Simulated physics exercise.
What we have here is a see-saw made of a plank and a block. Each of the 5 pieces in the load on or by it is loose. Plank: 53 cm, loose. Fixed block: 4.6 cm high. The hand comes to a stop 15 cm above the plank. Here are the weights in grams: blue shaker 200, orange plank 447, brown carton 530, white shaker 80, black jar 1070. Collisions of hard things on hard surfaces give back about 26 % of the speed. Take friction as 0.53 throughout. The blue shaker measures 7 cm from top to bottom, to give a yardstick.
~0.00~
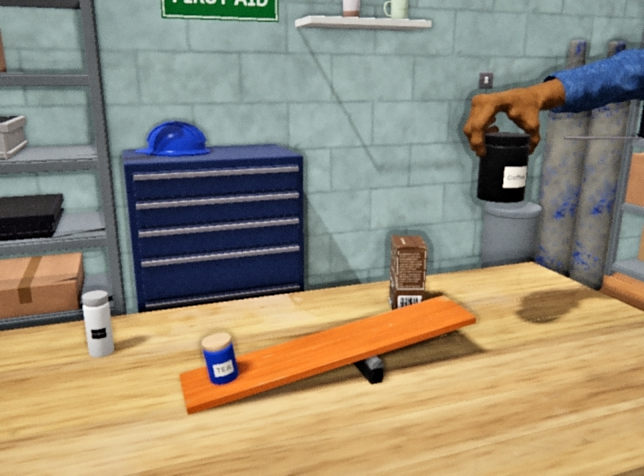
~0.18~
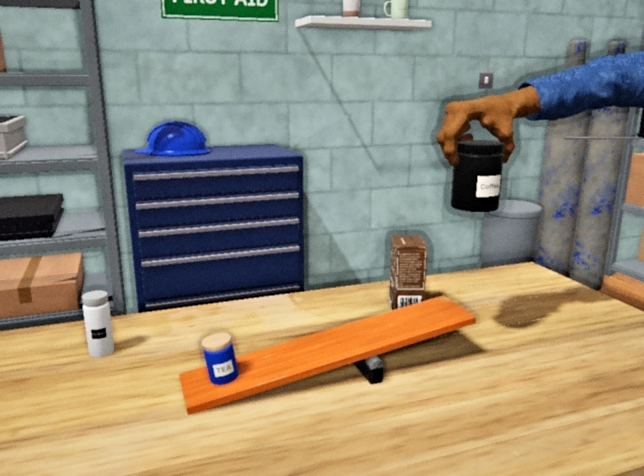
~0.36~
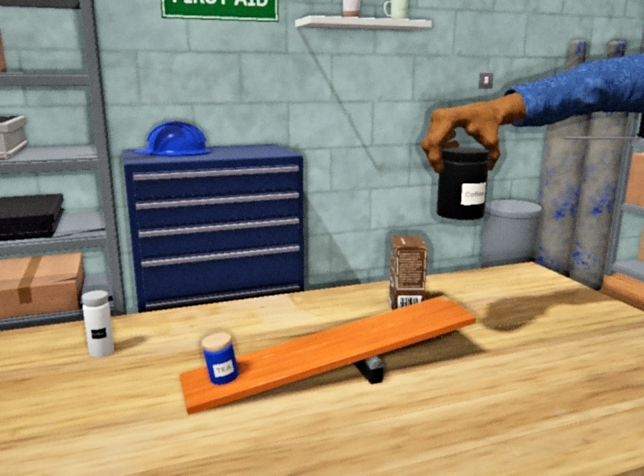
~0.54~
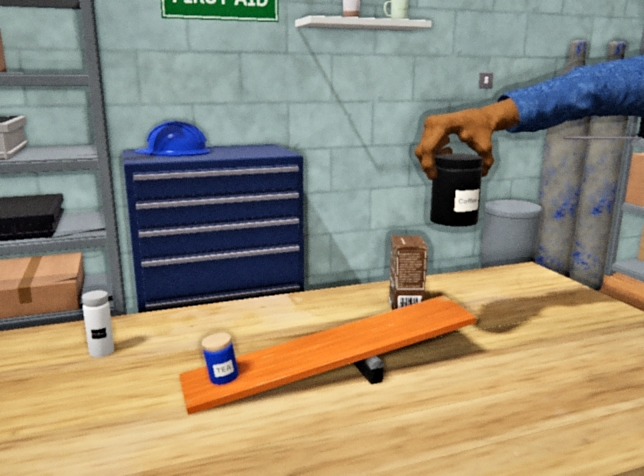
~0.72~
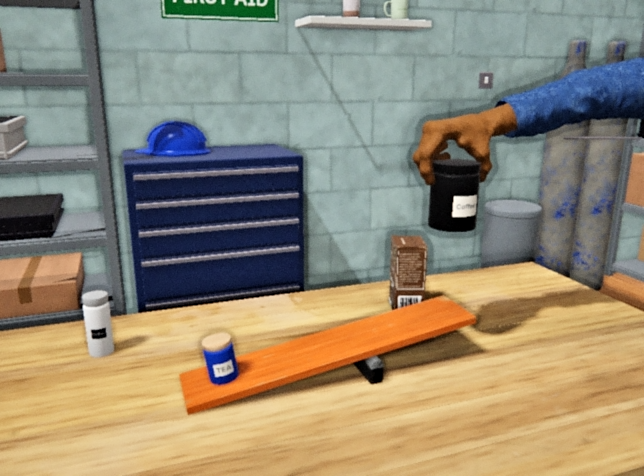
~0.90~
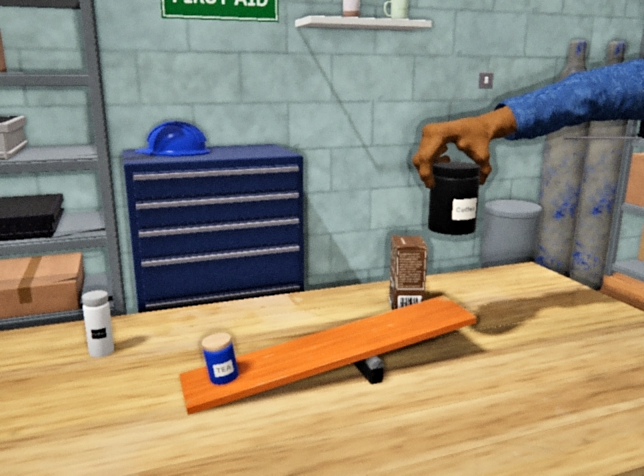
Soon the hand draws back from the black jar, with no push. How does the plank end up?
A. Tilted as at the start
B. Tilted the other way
Option A: Tilted as at the start.
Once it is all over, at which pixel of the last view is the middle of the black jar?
Somewhere around (498, 324).
Around 1.30 s, plank at 12°, tipped the other way; black jar at 8° to upright near (455, 308); blue shaker at 50° to upright.
Around 1.60 s, plank at 9°, leaning as at the start; black jar on its side near (495, 322); blue shaker upside down.
Finally (4.0 s), plank at 8°, leaning as at the start; on their side or leaning hard on the table or plank, blue shaker and black jar; the other 3 still in place (within 4 cm). Final places as that camera would see them, black jar near (498, 323). The plank finishes with the same end low.
